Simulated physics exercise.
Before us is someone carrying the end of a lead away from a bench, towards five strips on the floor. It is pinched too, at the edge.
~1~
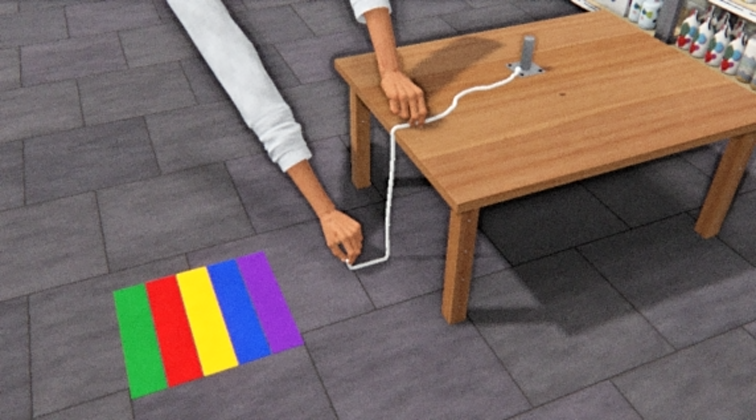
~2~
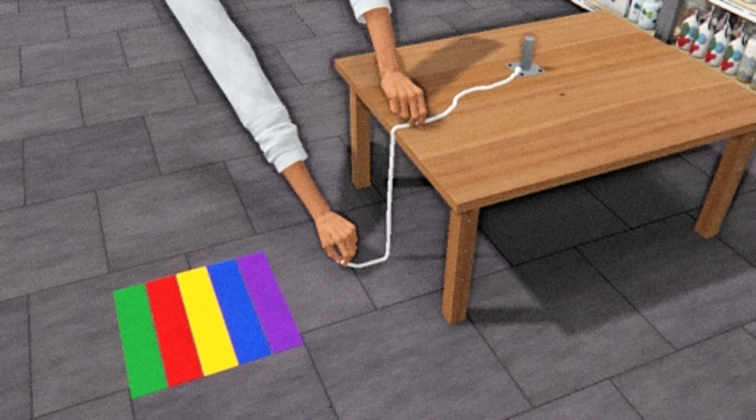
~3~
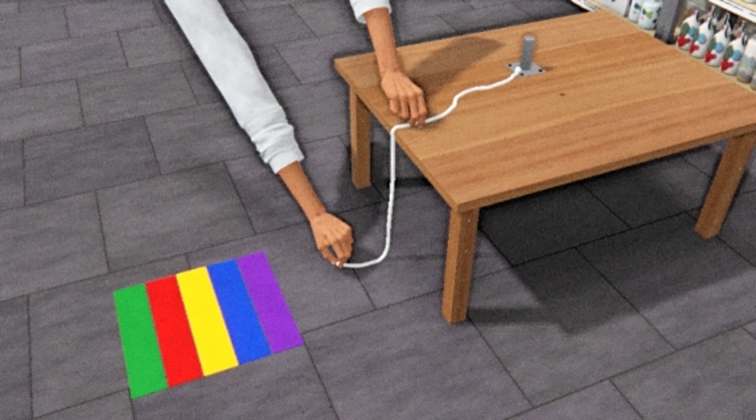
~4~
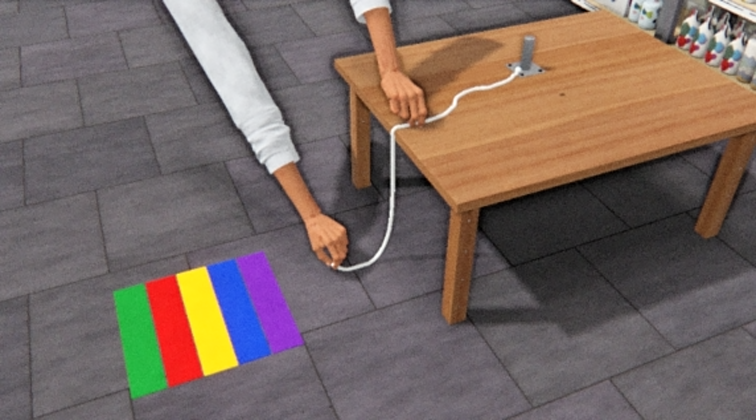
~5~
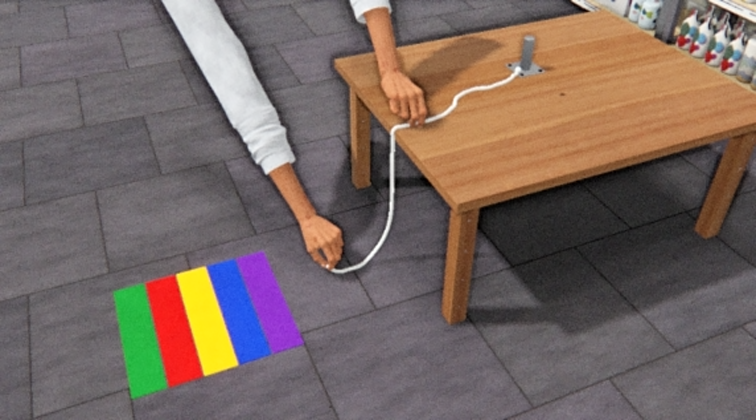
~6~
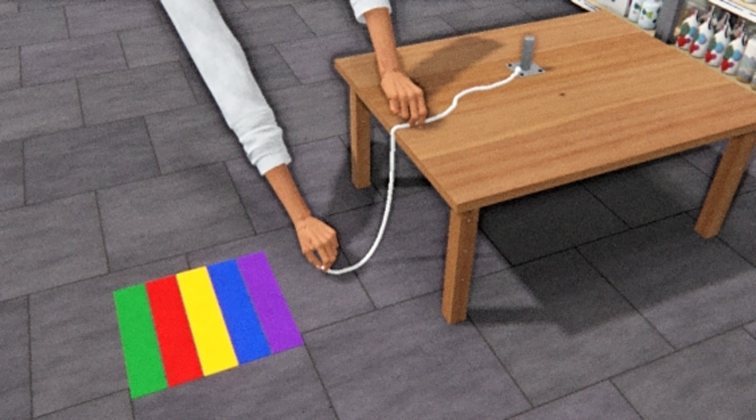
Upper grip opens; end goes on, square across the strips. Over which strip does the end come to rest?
Over the blue strip.
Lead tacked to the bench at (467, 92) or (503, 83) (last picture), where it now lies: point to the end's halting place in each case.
Per try (px, approx.): (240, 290); (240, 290).
Soon after, end near (285, 278); short of the strips.
Then, end near (254, 287); over purple.
At full stretch, end near (235, 293); over blue. The end stops over the blue strip.
